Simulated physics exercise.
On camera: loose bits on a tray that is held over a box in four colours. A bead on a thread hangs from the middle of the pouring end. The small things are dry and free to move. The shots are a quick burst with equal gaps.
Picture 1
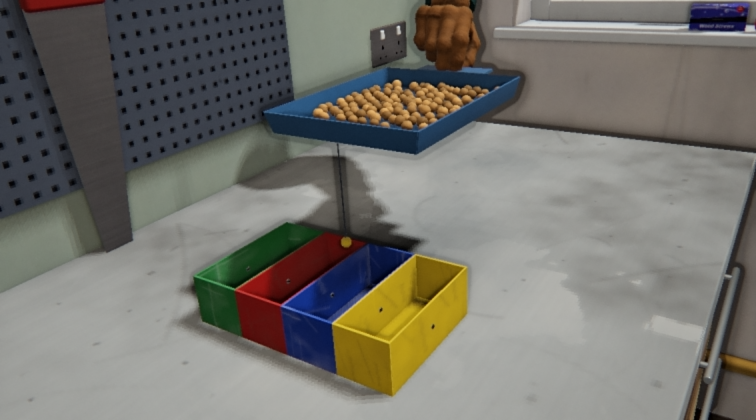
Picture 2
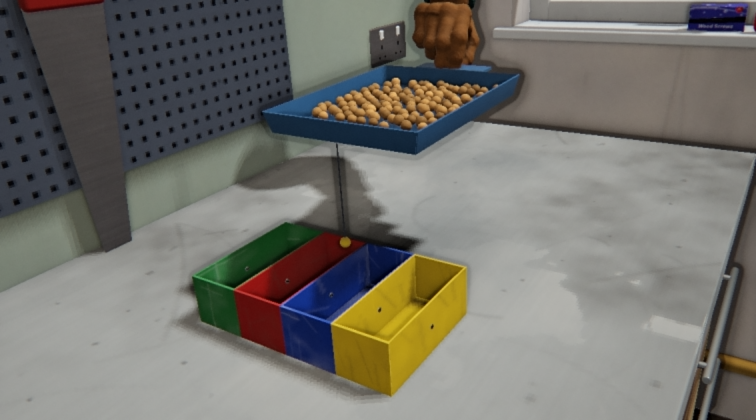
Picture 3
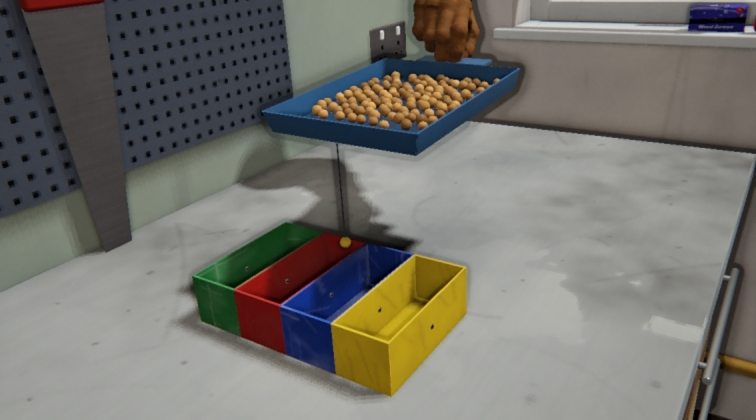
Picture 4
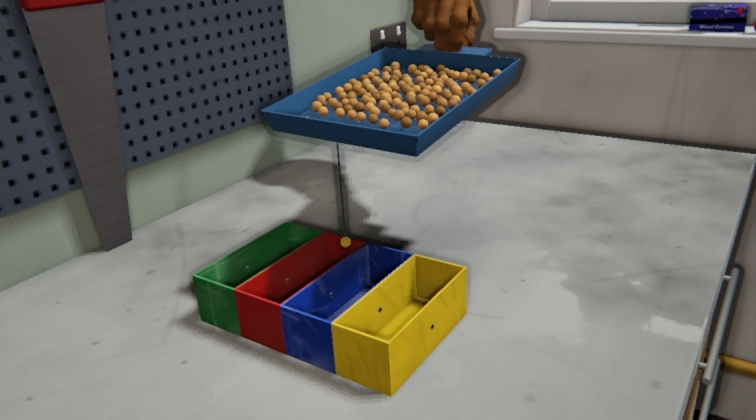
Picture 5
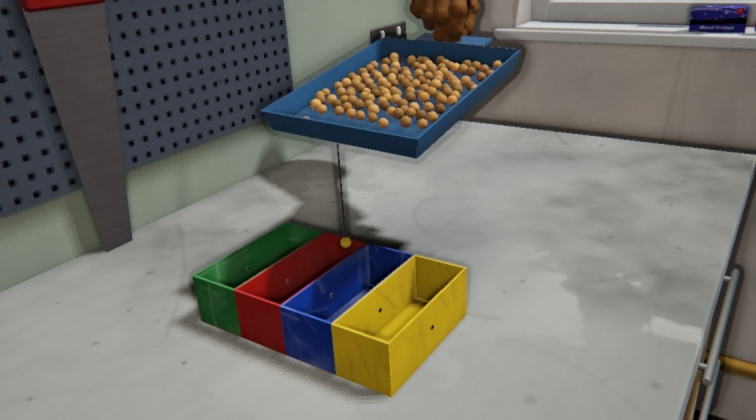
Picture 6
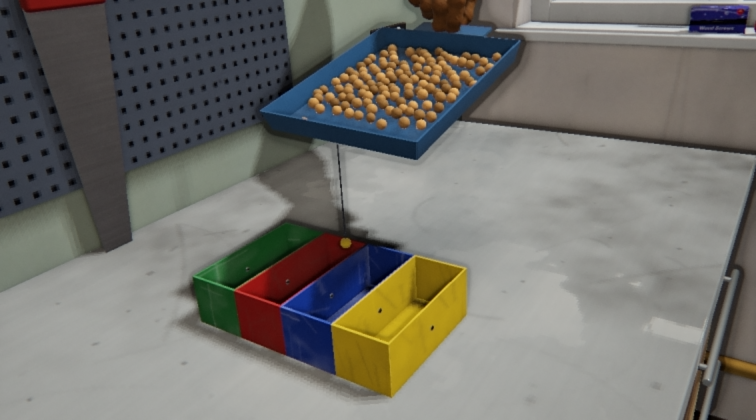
At first, a hand holds a blue tray of round wooden beads nearly level above a box with green, red, blue and yellow cells. The hand then gradually raises the tray's far side, tilting it toward the viewer, and the beads shift slightly and spread while the box stays still.
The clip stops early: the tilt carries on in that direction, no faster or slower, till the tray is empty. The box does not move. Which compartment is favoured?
It favours the yellow compartment.
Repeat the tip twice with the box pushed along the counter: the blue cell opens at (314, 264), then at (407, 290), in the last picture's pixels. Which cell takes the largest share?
In turn: That yellow cell; the blue cell.
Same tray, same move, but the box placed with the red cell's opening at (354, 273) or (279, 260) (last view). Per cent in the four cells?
First some 90, then 70 per cent.
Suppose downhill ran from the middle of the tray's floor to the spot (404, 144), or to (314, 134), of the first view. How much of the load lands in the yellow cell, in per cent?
The first gives 80 %, the second 0 %.
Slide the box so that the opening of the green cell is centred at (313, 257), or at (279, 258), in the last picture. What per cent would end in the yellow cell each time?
Near 0 % and 30 %.
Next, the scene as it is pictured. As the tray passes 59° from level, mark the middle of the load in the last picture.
Near (368, 114).
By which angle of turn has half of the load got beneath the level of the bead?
Around 95° of tilt.
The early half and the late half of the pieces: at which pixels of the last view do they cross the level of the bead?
The first part at (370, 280); the rest at (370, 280).
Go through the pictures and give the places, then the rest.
The first picture shows corners of the pouring end near (271, 111) and (416, 129), level; middle of the load near (407, 102), round wooden beads; bead on its thread near (346, 242); green cell near (218, 301); red cell near (261, 317); blue cell near (309, 335); yellow cell near (362, 354).
The second picture shows corners of the pouring end near (270, 111) and (415, 130), level; middle of the load near (406, 100).
The third picture shows corners of the pouring end near (270, 110) and (415, 131), tipped barely, lowest at the right corner; middle of the load near (406, 96).
The fourth picture shows corners of the pouring end near (269, 109) and (415, 133), tipped a little, lowest at the right corner; middle of the load near (406, 90).
The fifth picture shows corners of the pouring end near (269, 109) and (415, 135), tipped a little, lowest at the right corner; middle of the load near (406, 84).
The sixth picture shows corners of the pouring end near (268, 109) and (414, 138), tipped a little, lowest at the right corner; middle of the load near (404, 79), near a quarter on the move; green cell near (217, 302); red cell near (260, 318); blue cell near (308, 335); yellow cell near (361, 355).
Shortly afterwards, tray tipped steeply; all but a few on the tray; only a few falling or outside the box.
Next, tray tipped right over; a little on the tray; near a third in the yellow cell; near a third in the blue cell; a little in the red cell; a little falling or outside the box.
Some moments later, tray tipped past a quarter turn; near half in the yellow cell; near a third in the blue cell; a little in the red cell; a little falling or outside the box.
In the end, tray tipped past a quarter turn; near half in the yellow cell; near a third in the blue cell; a little in the red cell; none at all in the green cell; a little outside the box.
